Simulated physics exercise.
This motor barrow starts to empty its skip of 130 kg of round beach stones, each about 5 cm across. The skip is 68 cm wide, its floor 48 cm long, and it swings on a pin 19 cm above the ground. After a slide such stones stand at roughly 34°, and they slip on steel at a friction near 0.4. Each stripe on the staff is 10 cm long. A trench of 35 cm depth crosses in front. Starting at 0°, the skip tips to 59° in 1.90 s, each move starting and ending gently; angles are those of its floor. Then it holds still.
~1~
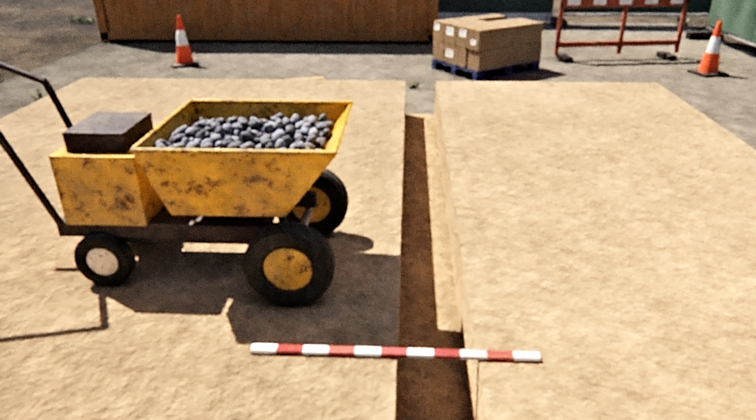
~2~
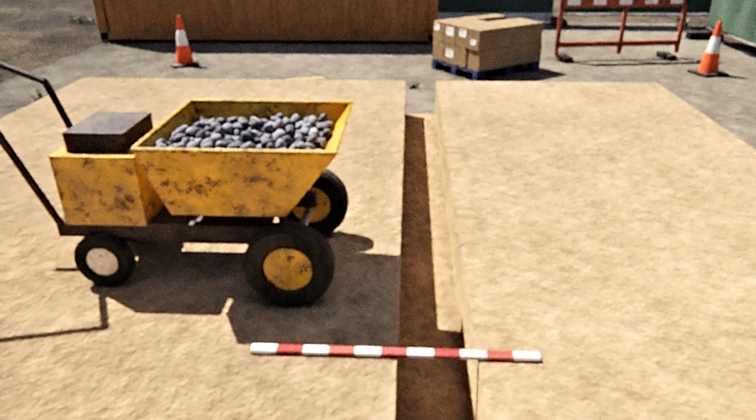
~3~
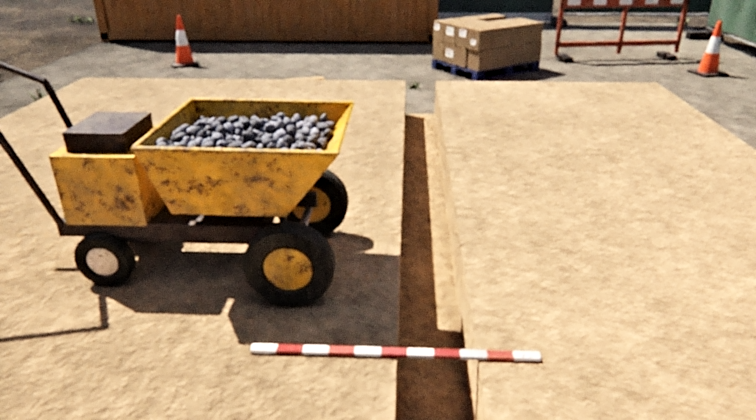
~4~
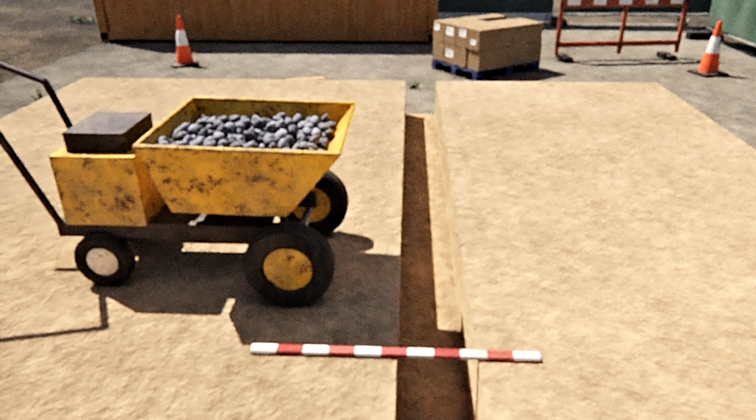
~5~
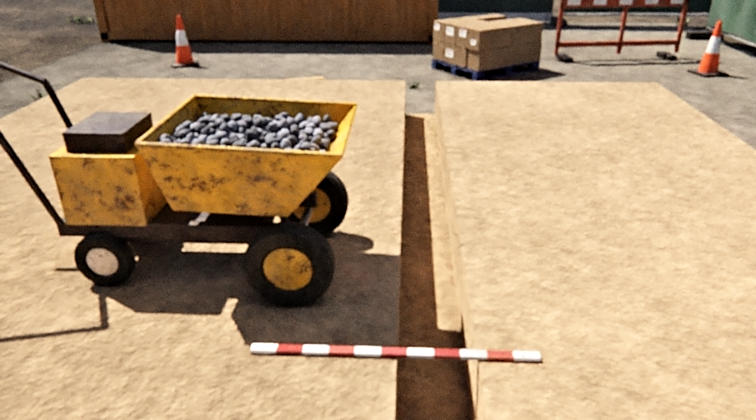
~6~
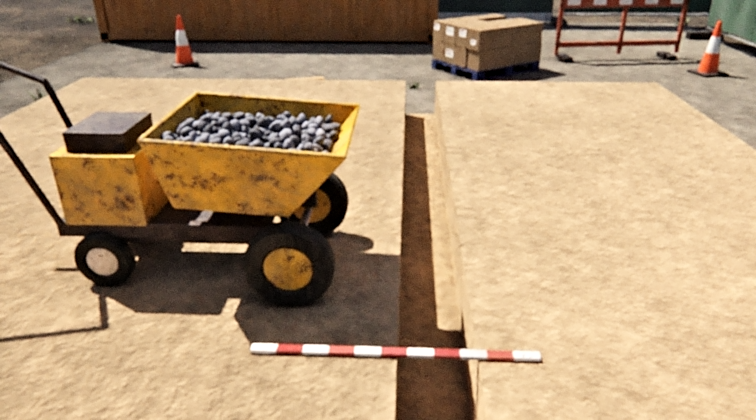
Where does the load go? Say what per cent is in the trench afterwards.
Close to 64 in a hundred.
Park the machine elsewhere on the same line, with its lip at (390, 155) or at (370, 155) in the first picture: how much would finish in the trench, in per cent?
First some 20, then 40 per cent.
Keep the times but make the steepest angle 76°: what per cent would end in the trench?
In that case some 75 per cent.
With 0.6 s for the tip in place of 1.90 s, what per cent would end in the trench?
Then about 45 per cent.
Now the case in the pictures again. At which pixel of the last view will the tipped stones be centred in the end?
Around (440, 312).
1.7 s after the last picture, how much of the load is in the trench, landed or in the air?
Some 20 per cent.
Then, 1.1 s after the last picture the floor is at 50°, 100 % in the skip; the foremost stones are at (417, 203).
Then, 1.7 s after the last picture the floor is at 59°, 70 % in the skip, 22 % in the trench, 8 % past the trench; the foremost stones are at (524, 274).
Then, 2.0 s after the last picture the floor is at 59°, 50 % in the skip, 34 % in the trench, 16 % past the trench; the foremost stones are at (584, 274).
Then, 4.0 s after the last picture the floor is at 59°, 19 % in the skip, 64 % in the trench, 16 % past the trench; the foremost stones are at (615, 282).
